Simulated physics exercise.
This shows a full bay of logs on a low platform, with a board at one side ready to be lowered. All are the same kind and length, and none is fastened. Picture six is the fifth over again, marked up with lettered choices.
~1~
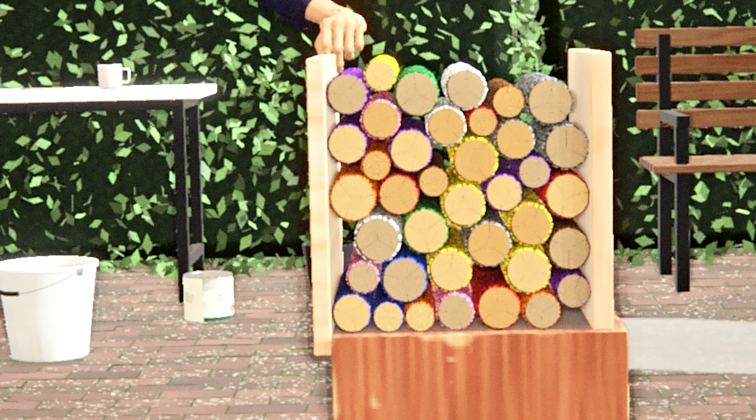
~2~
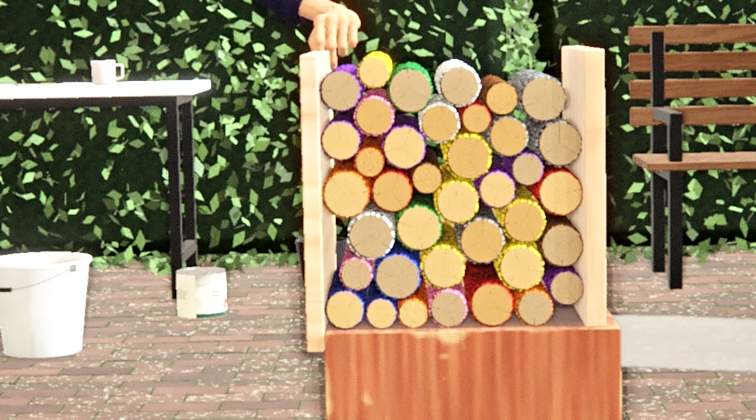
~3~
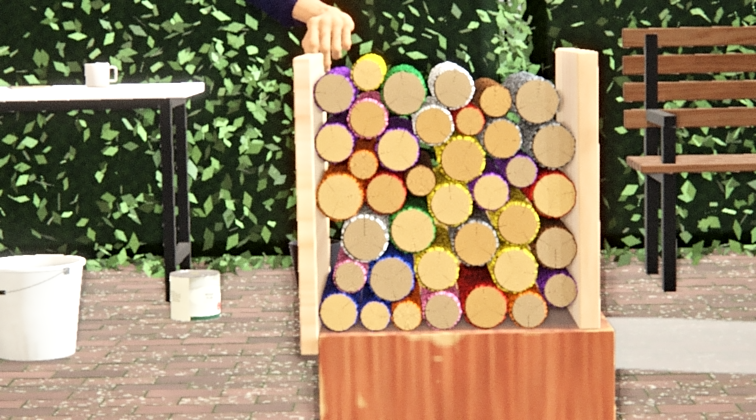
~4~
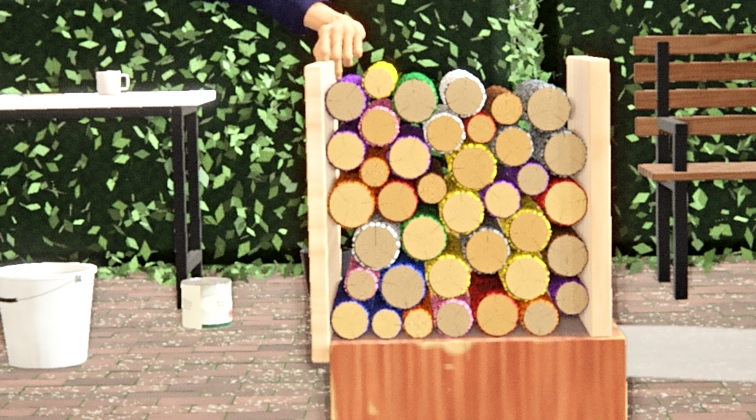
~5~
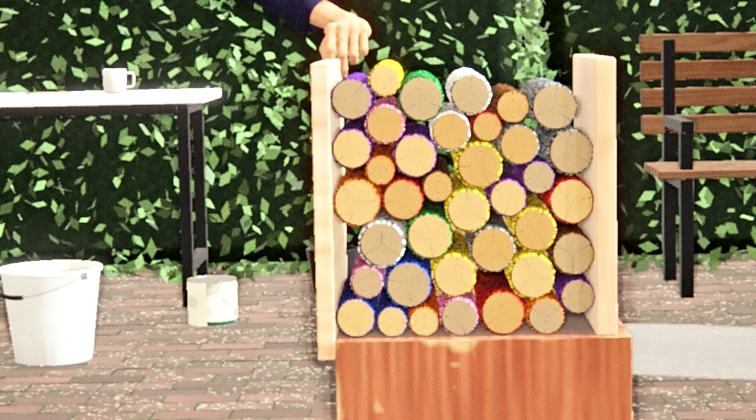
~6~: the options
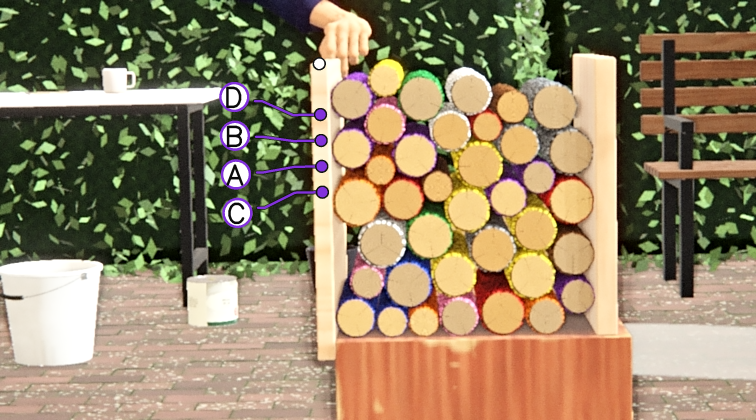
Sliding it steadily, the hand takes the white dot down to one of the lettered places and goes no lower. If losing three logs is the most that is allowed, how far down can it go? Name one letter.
It can be let down to A.
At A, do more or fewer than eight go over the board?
Fewer than eight.
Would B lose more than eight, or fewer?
At B, fewer than eight.
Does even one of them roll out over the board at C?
Yes.
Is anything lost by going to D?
No, at D.
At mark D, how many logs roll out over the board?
It comes to none.
On the marked copy, A at (322, 166); B at (321, 140); C at (323, 192); D at (321, 114); the white dot at (319, 64).
Taking A. A third of the way, top of the board (329, 112).
Two thirds of the way, top of the board (330, 166).
When it is over, top of the board (330, 166), two out over the board.
As for the rest, B none out over the board; C more than three out over the board; D none out over the board.
